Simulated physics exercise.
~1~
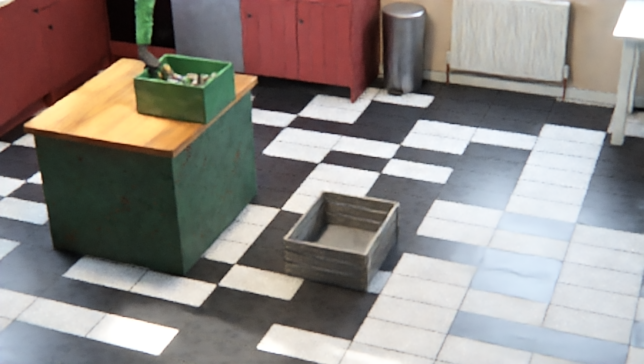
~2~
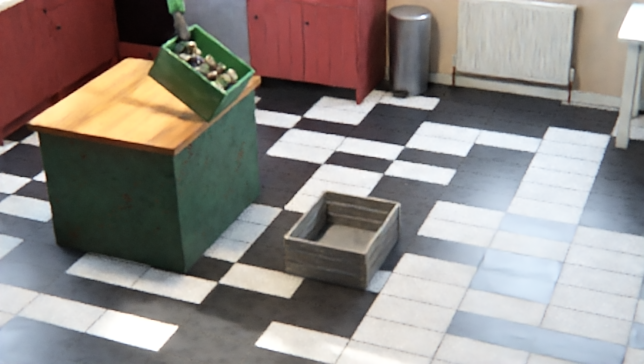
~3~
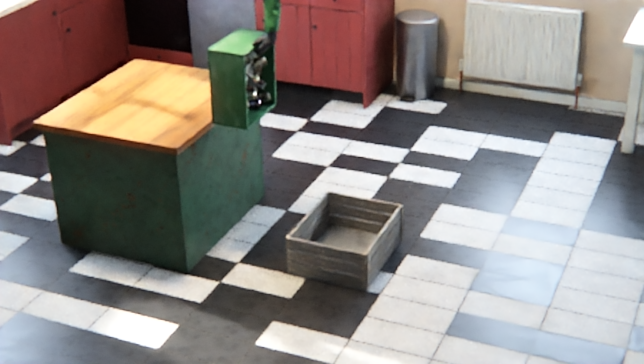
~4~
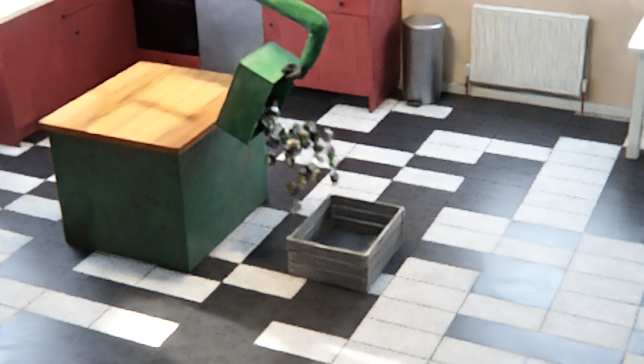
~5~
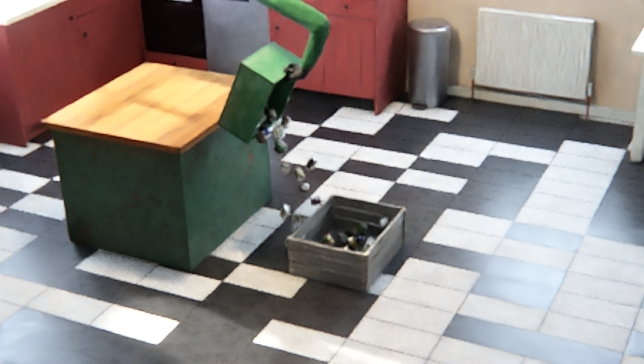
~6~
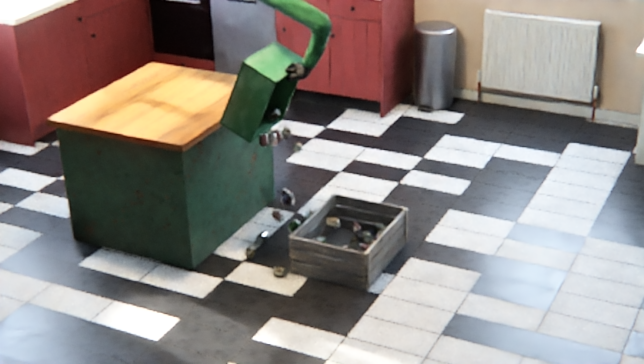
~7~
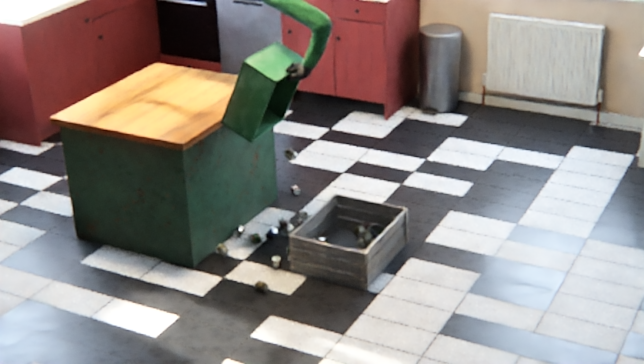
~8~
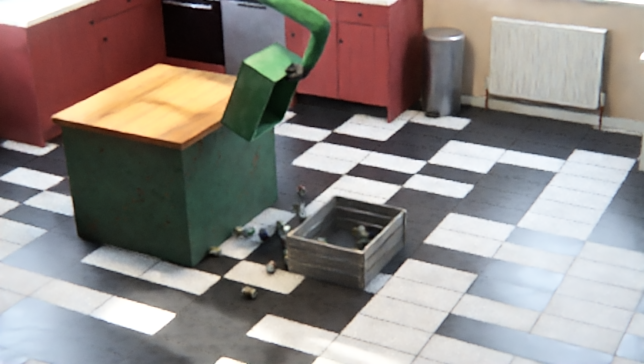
The footage shows a green crate on a wooden-topped green bench being lifted and tipped to the right by a green arm, spilling small cans toward a grey tote on the checkered floor; some land inside, while others scatter on the floor between bench and tote.
